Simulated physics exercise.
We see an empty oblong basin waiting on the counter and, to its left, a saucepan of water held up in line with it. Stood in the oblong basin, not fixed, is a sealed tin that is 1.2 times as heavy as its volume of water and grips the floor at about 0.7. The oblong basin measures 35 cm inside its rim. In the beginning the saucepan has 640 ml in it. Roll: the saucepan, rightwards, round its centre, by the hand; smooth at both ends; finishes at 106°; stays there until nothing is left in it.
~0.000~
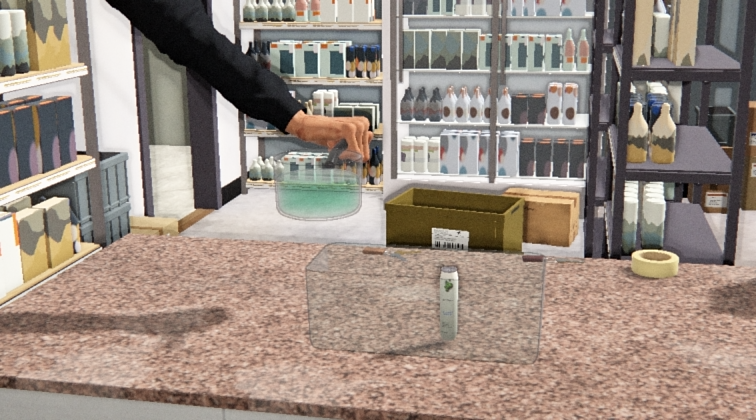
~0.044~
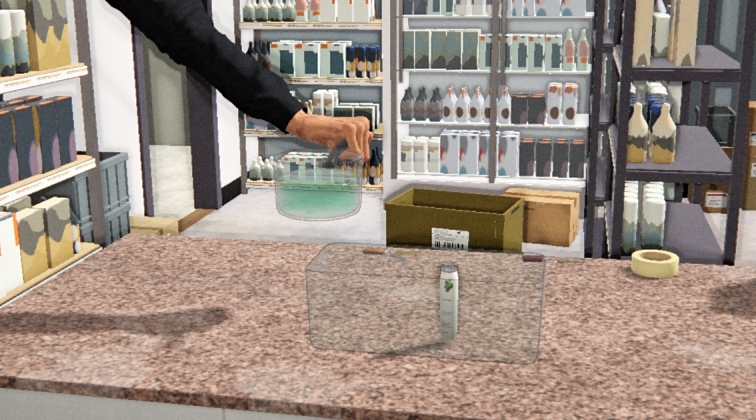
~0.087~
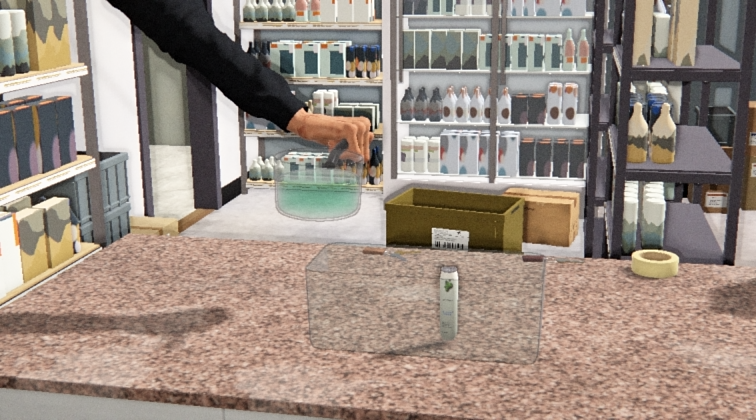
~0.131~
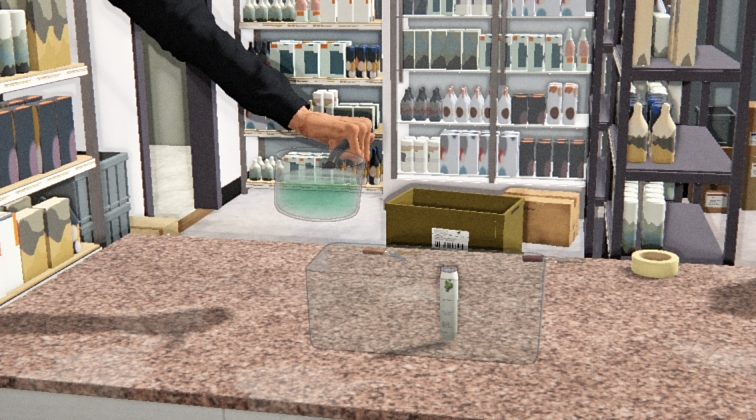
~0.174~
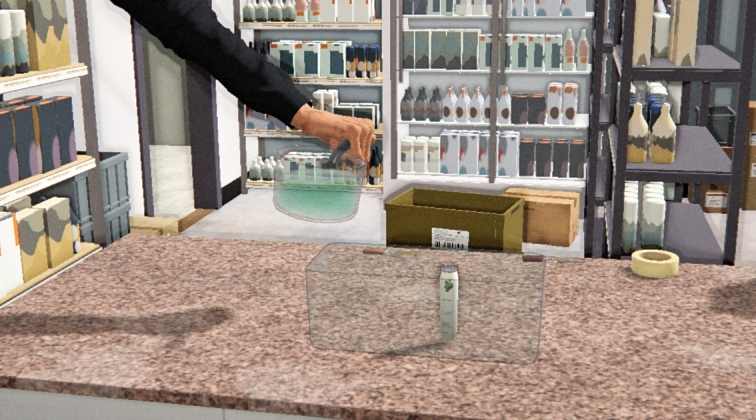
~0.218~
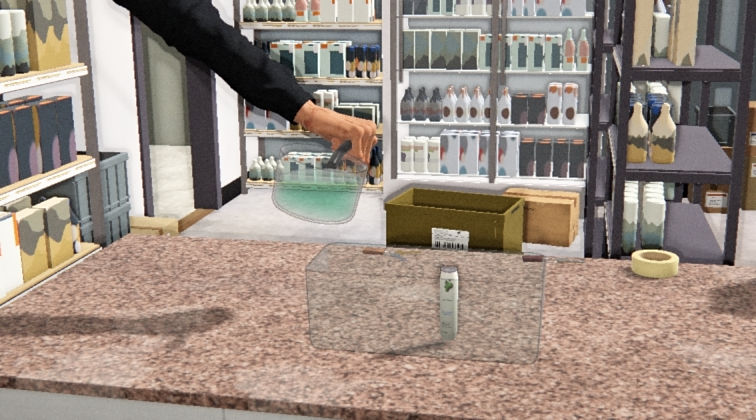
A hand in a dark sleeve held a clear saucepan of greenish water above a speckled counter, left of an empty see-through basin with a small tin inside, and gradually tilted it slightly toward the right.
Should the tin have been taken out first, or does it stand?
It does not keel over.
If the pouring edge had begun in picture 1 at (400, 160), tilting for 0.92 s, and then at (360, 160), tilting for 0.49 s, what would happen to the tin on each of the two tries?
Try 1: Tipped over; try 2: Still standing.
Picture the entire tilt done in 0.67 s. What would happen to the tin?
So the tin will hold steady.
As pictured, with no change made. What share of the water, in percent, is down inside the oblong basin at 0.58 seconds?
Around 5 percent.
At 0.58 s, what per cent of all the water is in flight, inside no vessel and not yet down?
Around 26 in a hundred.
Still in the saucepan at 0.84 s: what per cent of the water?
16 %.
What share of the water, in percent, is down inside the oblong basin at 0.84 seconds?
Around 74 parts in a hundred.
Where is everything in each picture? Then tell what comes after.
In the first frame, tilt 0°; pouring edge (361, 159); surface from (279, 176) to (360, 178); the oblong basin's rim runs from (316, 257) to (544, 270); the tin's top is at (449, 272).
In the second frame, tilt 1°; pouring edge (361, 160); surface from (279, 176) to (360, 178).
In the third frame, tilt 2°; pouring edge (362, 161); surface from (280, 175) to (360, 179).
In the fourth frame, tilt 5°; pouring edge (363, 163); surface from (280, 175) to (360, 179).
In the fifth frame, tilt 9°; pouring edge (364, 167); surface from (280, 175) to (361, 180).
In the sixth frame, tilt 14°; pouring edge (366, 171); surface from (281, 175) to (362, 180).
By 0.58 s the tilt is 74° and 70 per cent is still to pour; the tin stands where it began.
By 0.84 s the tilt is 104° and 15 per cent is still to pour; the tin stands where it began.
By 1.12 s the tilt is 106° and 1 per cent is still to pour; the tin stands where it began.
By 1.42 s the tilt is 106° and 0 per cent is still to pour; the tin stands where it began.
At rest the tin stands where it began.
